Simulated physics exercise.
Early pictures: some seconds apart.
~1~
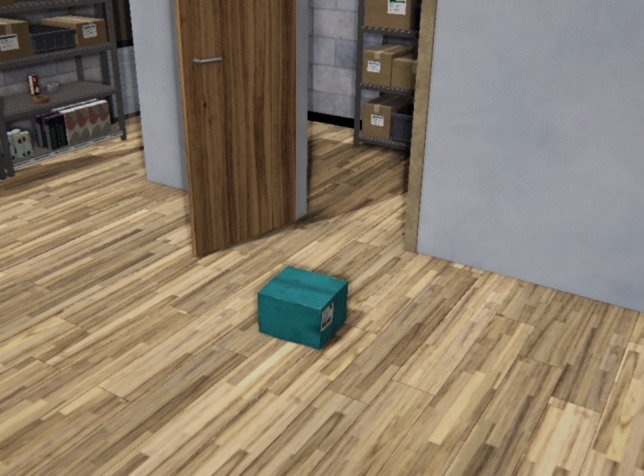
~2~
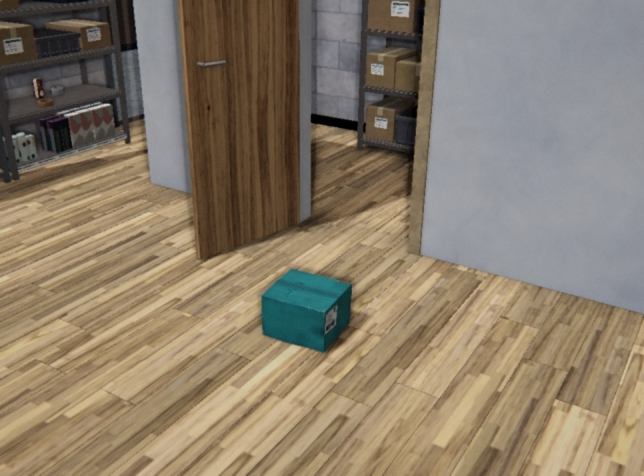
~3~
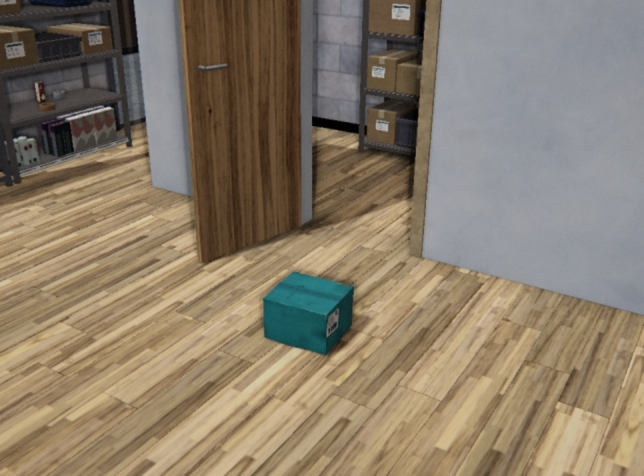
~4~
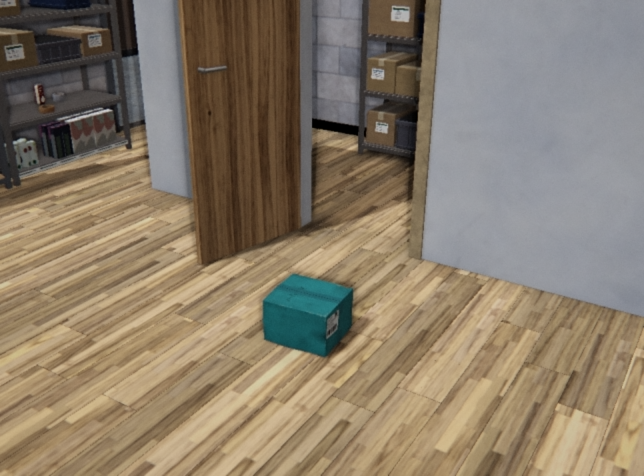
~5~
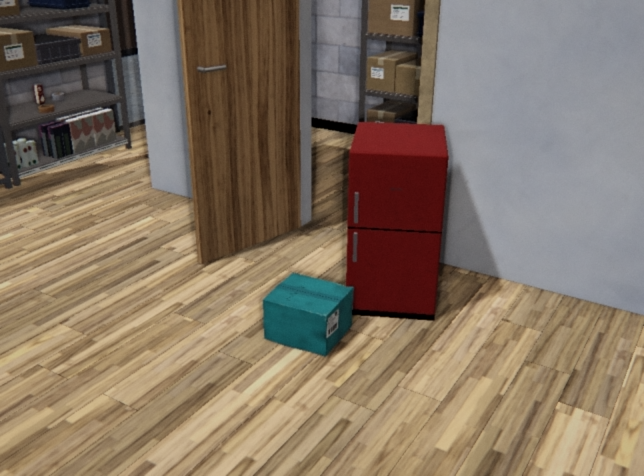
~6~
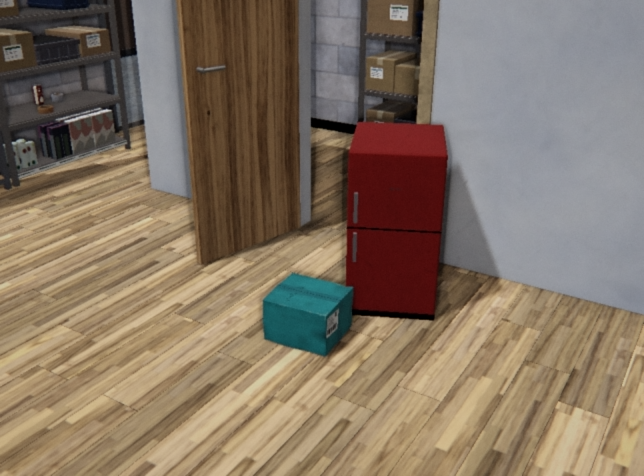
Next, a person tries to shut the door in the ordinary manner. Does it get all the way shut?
Most likely it will leave a gap.
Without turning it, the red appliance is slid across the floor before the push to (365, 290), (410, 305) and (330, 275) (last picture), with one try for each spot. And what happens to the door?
It gets caught first, ends up closed second and gets caught third.
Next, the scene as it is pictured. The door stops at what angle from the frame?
Near 35° open.
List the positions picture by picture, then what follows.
The first frame shows door wide open and still; turquoise parcel (303, 307).
The second frame shows door wide open and still; turquoise parcel (307, 309).
The third frame shows door wide open and still; turquoise parcel (309, 312).
The fourth frame shows door wide open and still; turquoise parcel (308, 314).
The fifth frame shows door wide open and still; turquoise parcel (309, 313).
The sixth frame shows door wide open and still; red appliance (395, 219); turquoise parcel (308, 313).
Then, 0.80 s later than the last frame, door at 82°.
Then, 1.30 s later than the last frame, door at 56°.
When it is over, door at 35°; both as before. End places, in pixels of the last picture, red appliance near (397, 218).
